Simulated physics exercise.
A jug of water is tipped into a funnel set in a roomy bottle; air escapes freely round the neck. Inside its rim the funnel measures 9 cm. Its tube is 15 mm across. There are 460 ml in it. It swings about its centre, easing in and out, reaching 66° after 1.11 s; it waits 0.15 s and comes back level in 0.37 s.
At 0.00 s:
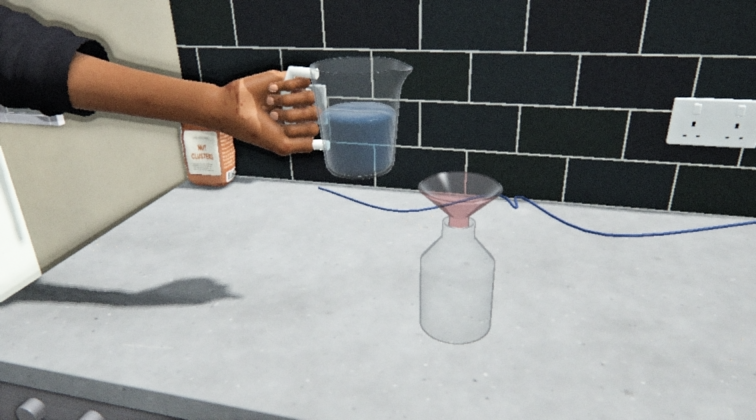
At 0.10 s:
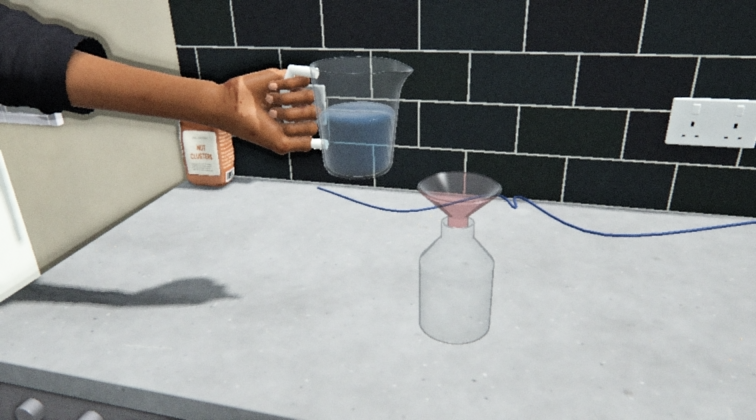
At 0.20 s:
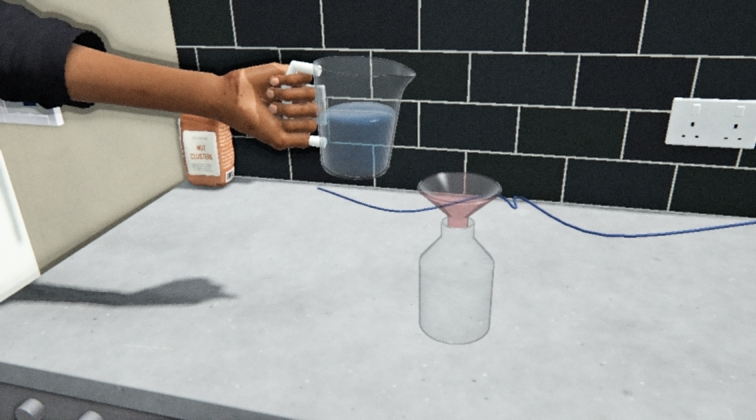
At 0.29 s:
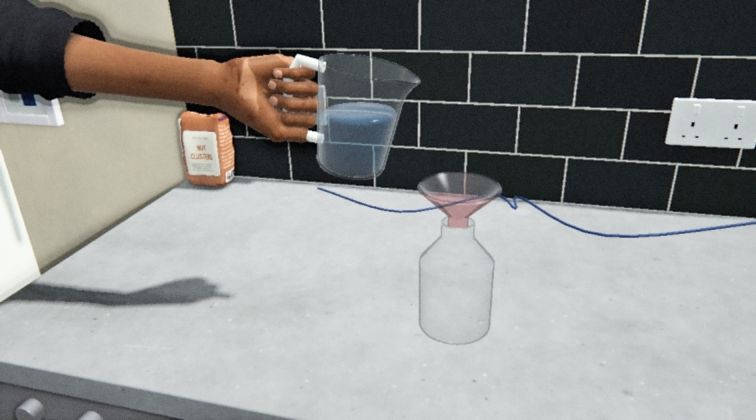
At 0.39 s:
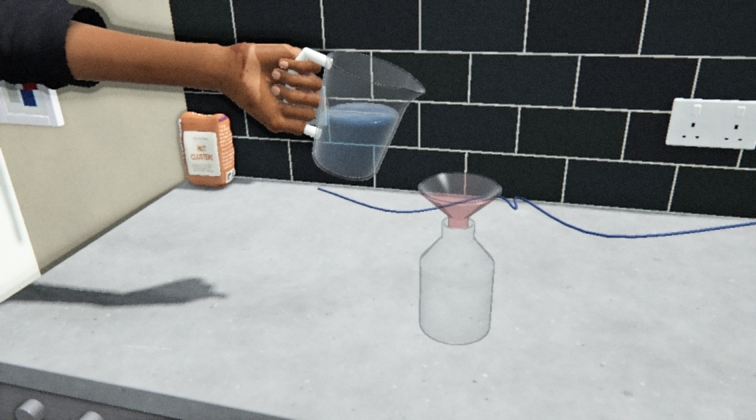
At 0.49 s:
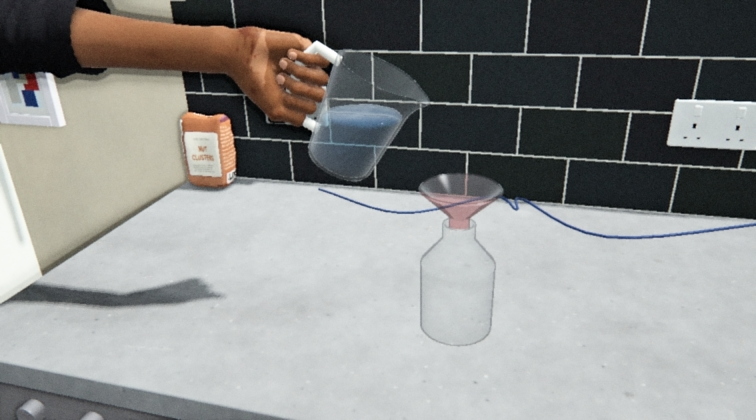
On a kitchen counter, a hand gradually tilts a jug of water rightward above a funnel in a bottle.
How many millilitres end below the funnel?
The bottle gets roughly 130 ml.
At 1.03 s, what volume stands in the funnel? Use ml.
About 20 ml.
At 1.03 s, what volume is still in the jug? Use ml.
Some 400 ml.
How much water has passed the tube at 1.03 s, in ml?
About 10 ml.
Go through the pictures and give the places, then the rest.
It leans 0°; its right rim is at (412, 68); the water meets the walls at (333, 108) and (387, 110); the funnel's rim runs from (424, 188) to (498, 194), in the first picture.
It leans 1°; its right rim is at (412, 70); the water meets the walls at (332, 109) and (385, 111), in the second picture.
It leans 5°; its right rim is at (415, 74); the water meets the walls at (334, 109) and (386, 111), in the third picture.
It leans 11°; its right rim is at (420, 81); the water meets the walls at (330, 109) and (390, 112), in the fourth picture.
It leans 18°; its right rim is at (425, 91); the water meets the walls at (330, 110) and (395, 115), in the fifth picture.
It leans 27°; its right rim is at (430, 103); the water meets the walls at (328, 111) and (392, 116), in the sixth picture.
By 0.80 s the tilt is 54° and 0 ml has passed the tube, 0 ml is in the funnel, 455 ml in the jug and 0 ml has missed.
By 1.03 s the tilt is 65° and 5 ml has passed the tube, 20 ml is in the funnel, 400 ml in the jug and 0 ml has missed.
By 1.26 s the tilt is 66° and 40 ml has passed the tube, 50 ml is in the funnel, 315 ml in the jug and 5 ml has missed.
By 1.52 s the tilt is 14° and 65 ml has passed the tube, 60 ml is in the funnel, 290 ml in the jug and 35 ml has missed.
At rest 130 ml has passed the tube, 0 ml is in the funnel, 290 ml in the jug and 40 ml has missed.
